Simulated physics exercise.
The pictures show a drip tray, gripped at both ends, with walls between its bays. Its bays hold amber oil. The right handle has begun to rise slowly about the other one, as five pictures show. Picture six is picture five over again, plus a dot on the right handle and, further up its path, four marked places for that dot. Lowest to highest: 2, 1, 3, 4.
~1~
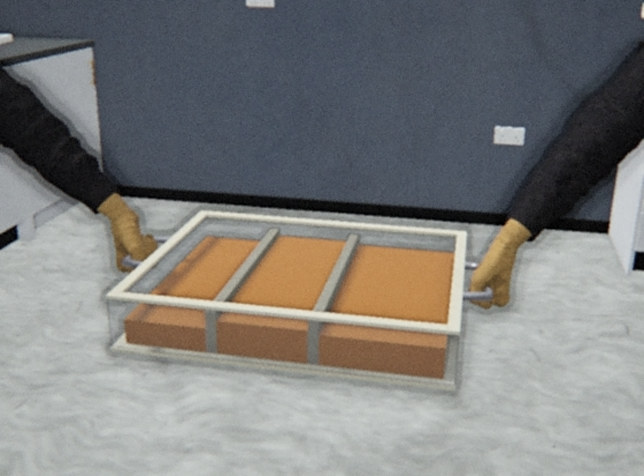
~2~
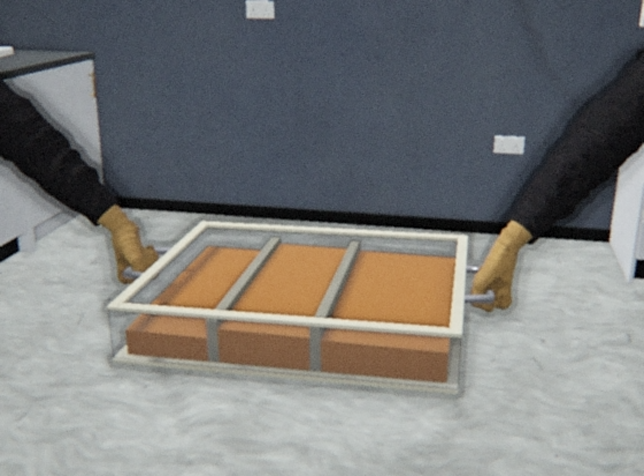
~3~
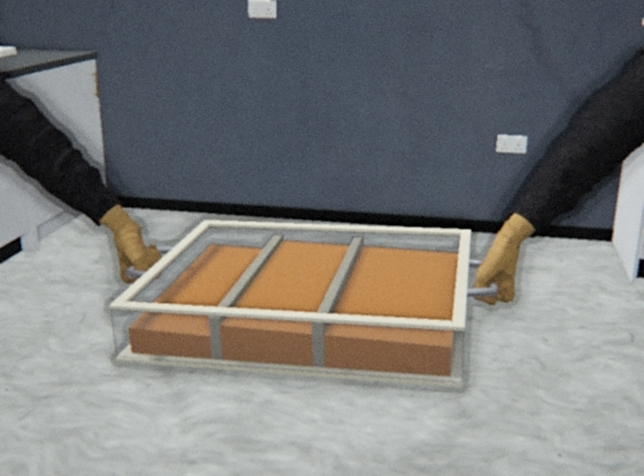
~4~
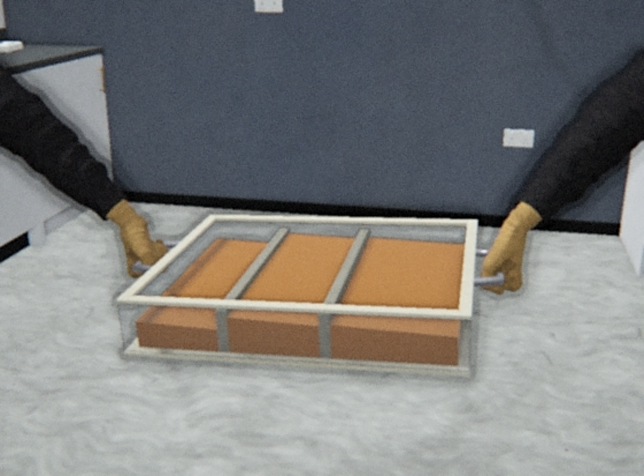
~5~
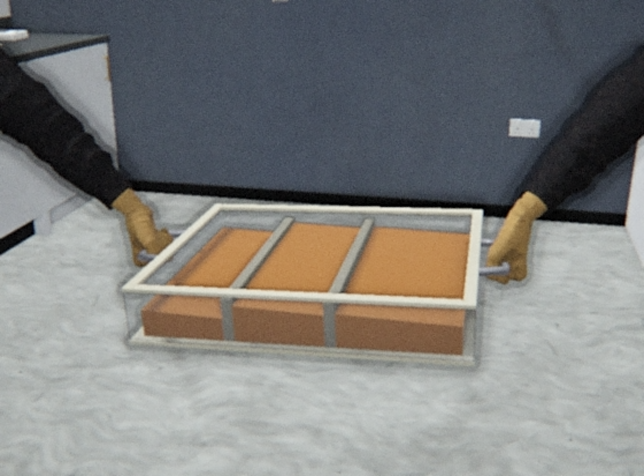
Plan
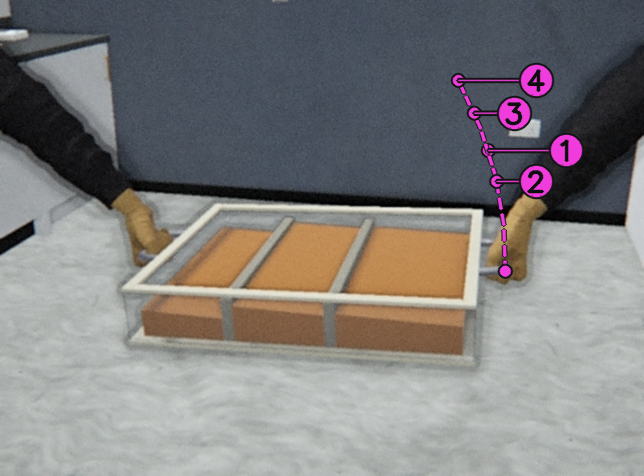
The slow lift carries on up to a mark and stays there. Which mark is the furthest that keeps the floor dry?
The limit is 2.
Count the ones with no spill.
One.
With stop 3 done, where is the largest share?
That is the left bay.
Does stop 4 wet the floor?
Yes, that goes wrong.
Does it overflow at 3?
Yes.
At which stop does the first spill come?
Stop 1.
On the marked copy, 1 at (488, 150); 2 at (496, 181); 3 at (474, 113); 4 at (458, 80).
With 1, about 8 % goes over the rim.
With 2, nothing spills; the right bay holds the most.
With 3, about 24 % goes over the rim.
With 4, about 37 % goes over the rim.
